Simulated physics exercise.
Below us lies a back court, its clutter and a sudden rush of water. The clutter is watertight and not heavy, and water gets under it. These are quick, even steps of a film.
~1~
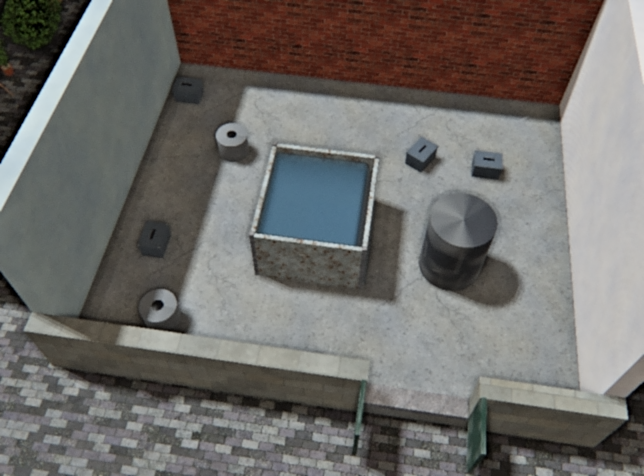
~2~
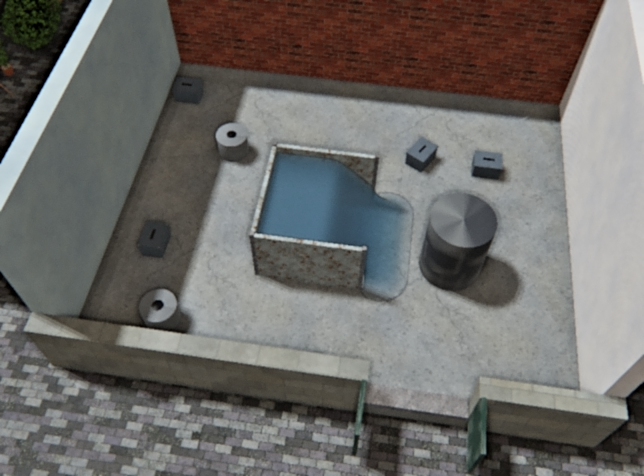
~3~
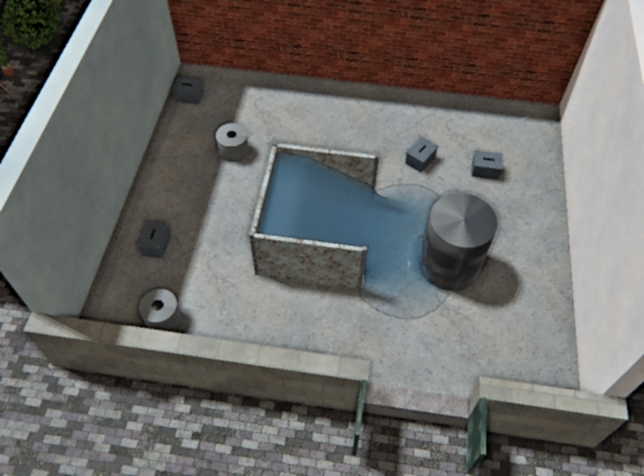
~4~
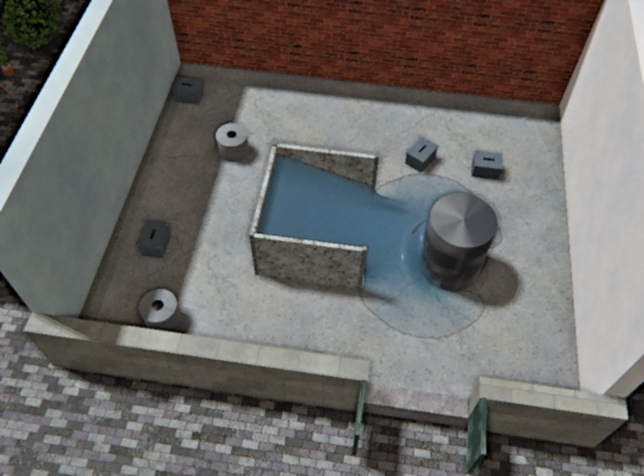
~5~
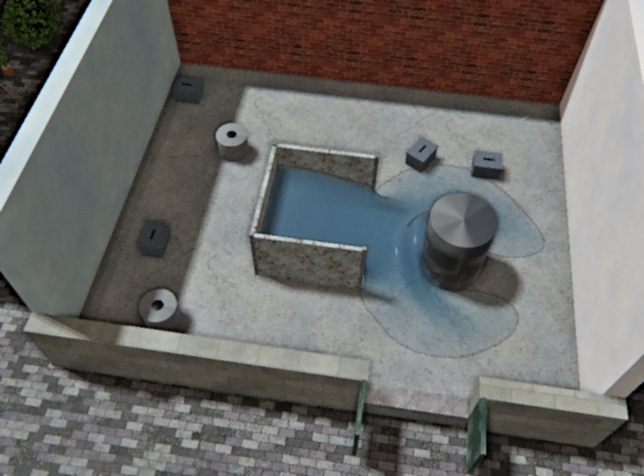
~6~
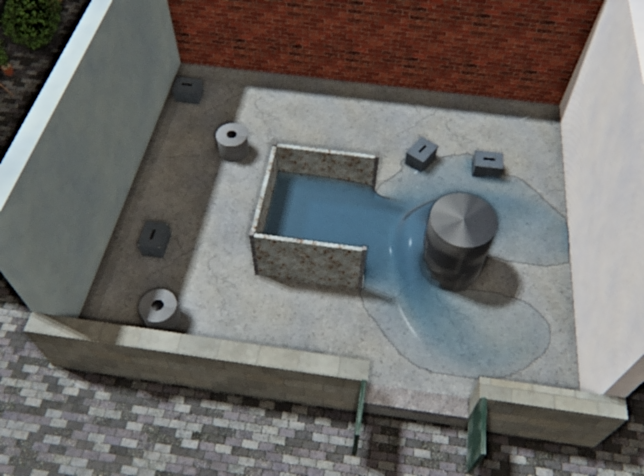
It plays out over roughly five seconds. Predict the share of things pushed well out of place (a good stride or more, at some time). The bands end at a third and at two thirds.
Share: Not even a third.
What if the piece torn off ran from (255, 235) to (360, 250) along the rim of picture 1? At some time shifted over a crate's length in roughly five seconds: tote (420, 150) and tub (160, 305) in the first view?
As listed: Under that, shifted that much.
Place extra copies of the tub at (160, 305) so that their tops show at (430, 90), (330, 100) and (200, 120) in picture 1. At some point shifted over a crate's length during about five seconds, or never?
In that order: Yes, pushed that far, no.
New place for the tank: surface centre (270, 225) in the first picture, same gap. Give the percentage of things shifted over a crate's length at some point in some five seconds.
About 30 per cent.
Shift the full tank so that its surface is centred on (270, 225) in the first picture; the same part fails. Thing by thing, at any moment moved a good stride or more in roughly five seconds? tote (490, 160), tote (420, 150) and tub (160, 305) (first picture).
One after the other: That far or more, shifted that much, no.
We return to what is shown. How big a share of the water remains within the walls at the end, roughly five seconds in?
Some 82 per cent.
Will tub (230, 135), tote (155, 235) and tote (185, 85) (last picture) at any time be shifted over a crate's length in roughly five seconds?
In that order: Under that, no, no.
A moment on, 0 of 7 are well off their spots; 0 afloat.
Next, 2 of 7 are well off their spots; 1 afloat.
Later, 2 of 7 are well off their spots; 1 afloat.
In the end, 2 of 7 are well off their spots, and 2 have been at some point; 1 afloat.
